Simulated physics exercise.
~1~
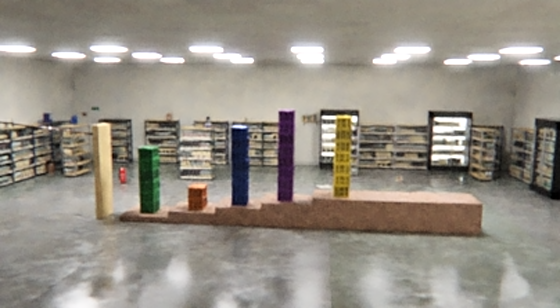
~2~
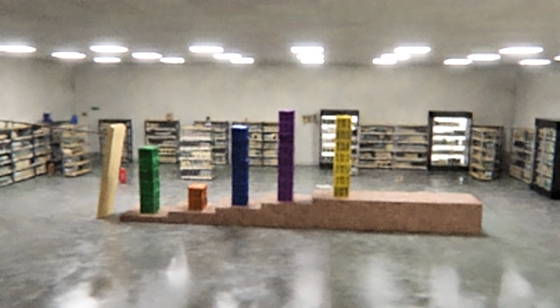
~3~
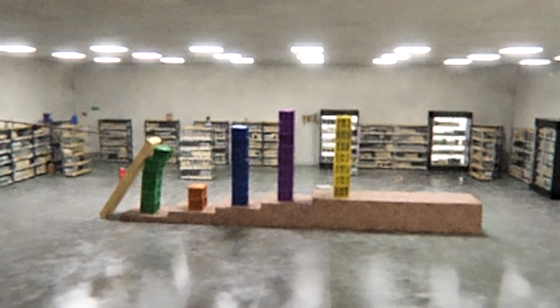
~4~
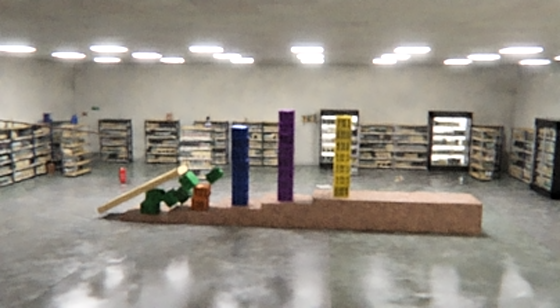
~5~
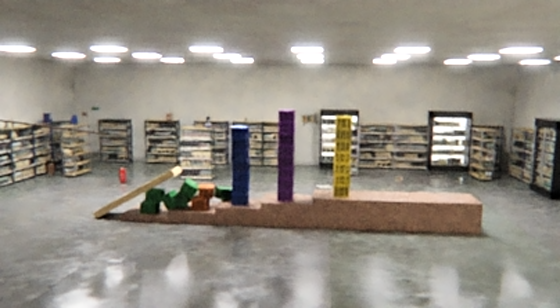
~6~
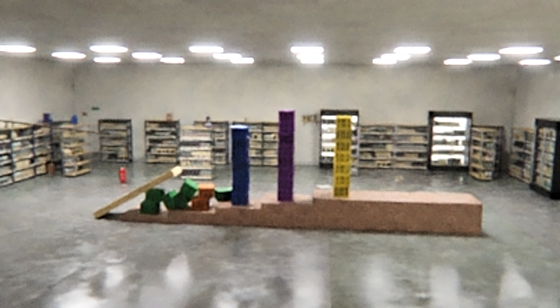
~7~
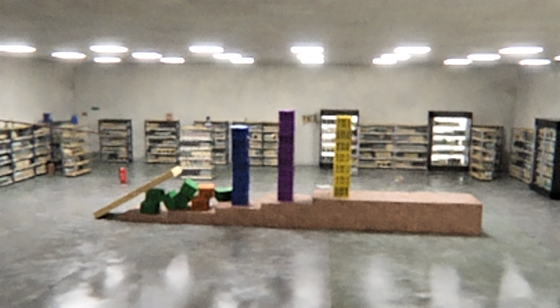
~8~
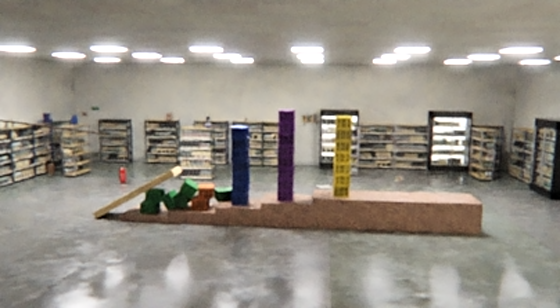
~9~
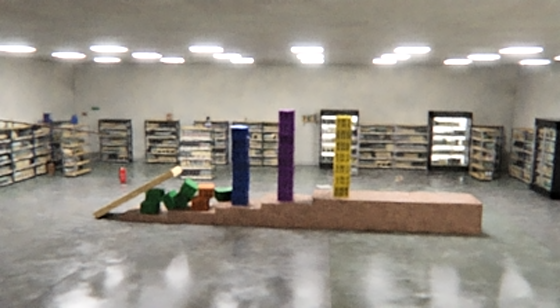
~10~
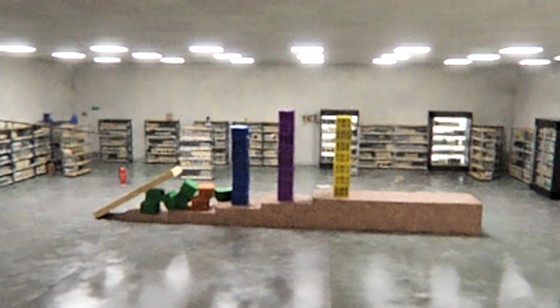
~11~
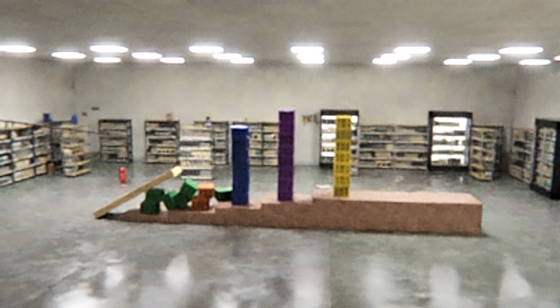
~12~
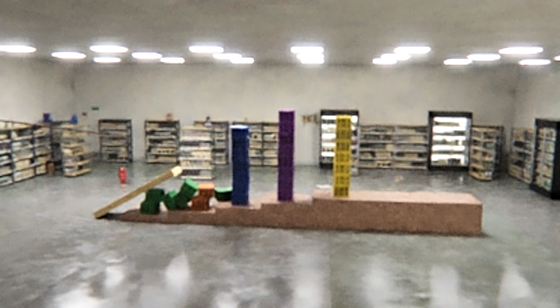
To begin with, a pale upright board stands at the left end of a low stepped platform in a wide room lined with shelves, beside separate stacks of green, orange, blue, purple and yellow crates. The board tips to the right and leans into the green stack, which bends and starts to give way. The green crates then topple rightward over the short orange stack, tumbling onto the steps. They settle in a low jumble against the foot of the blue stack, with the board resting aslant on them. The blue, purple and yellow stacks remain standing to the end.
